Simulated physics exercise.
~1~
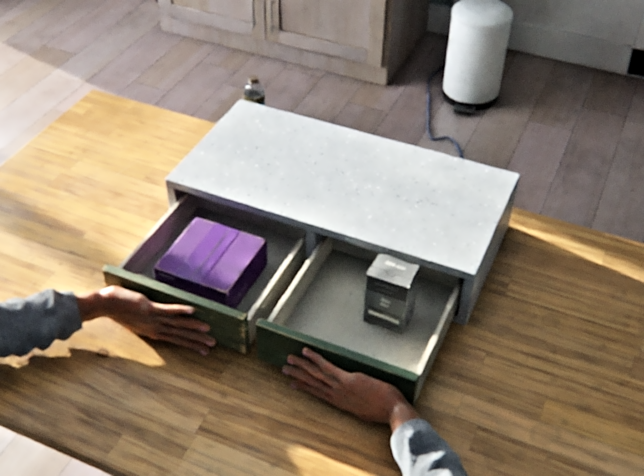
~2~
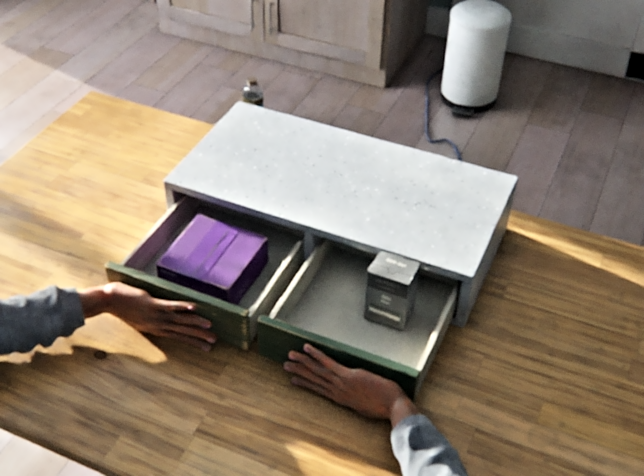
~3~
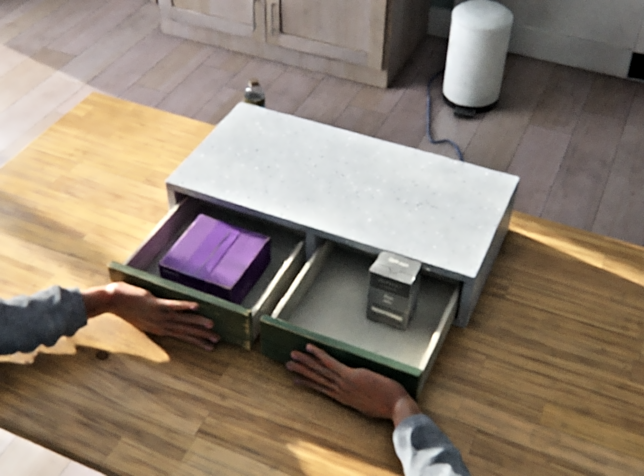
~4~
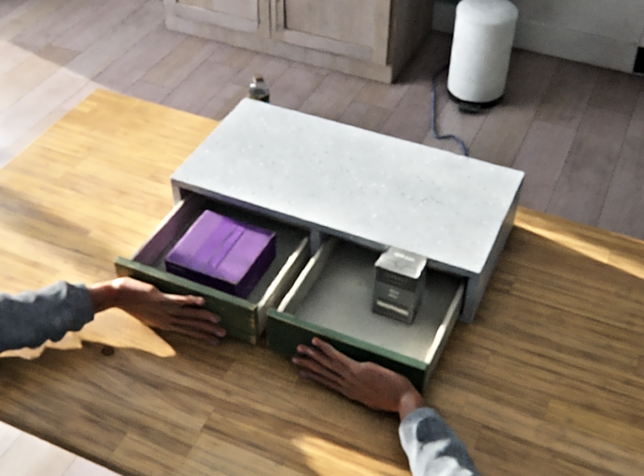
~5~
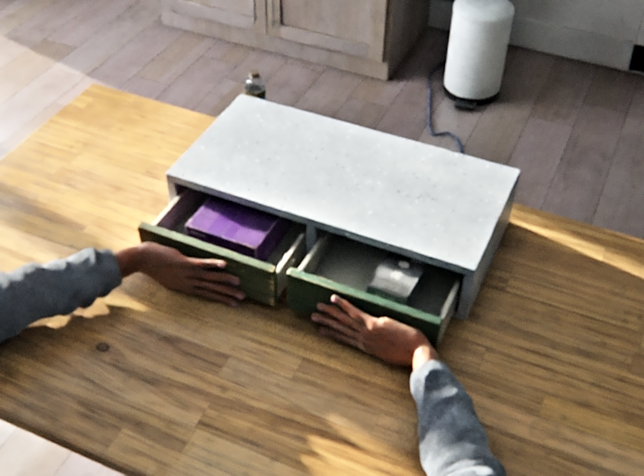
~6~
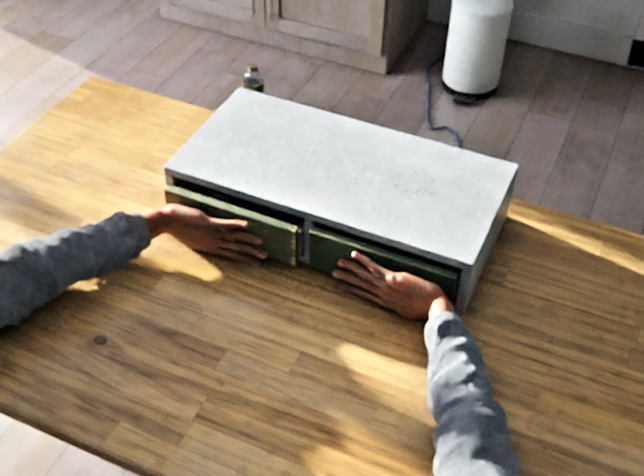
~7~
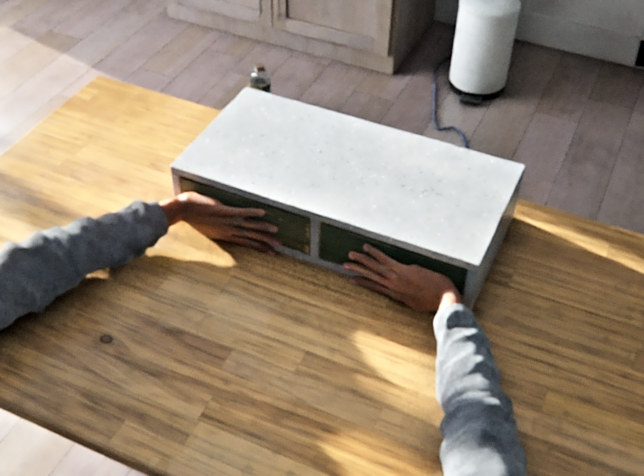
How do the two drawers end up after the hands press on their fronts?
Both the left drawer and the right drawer go all the way in, closing flush with the chest.
Two hands pushing both green-fronted drawers into a small pale chest, a grey carton tipping over before the drawers close flush.
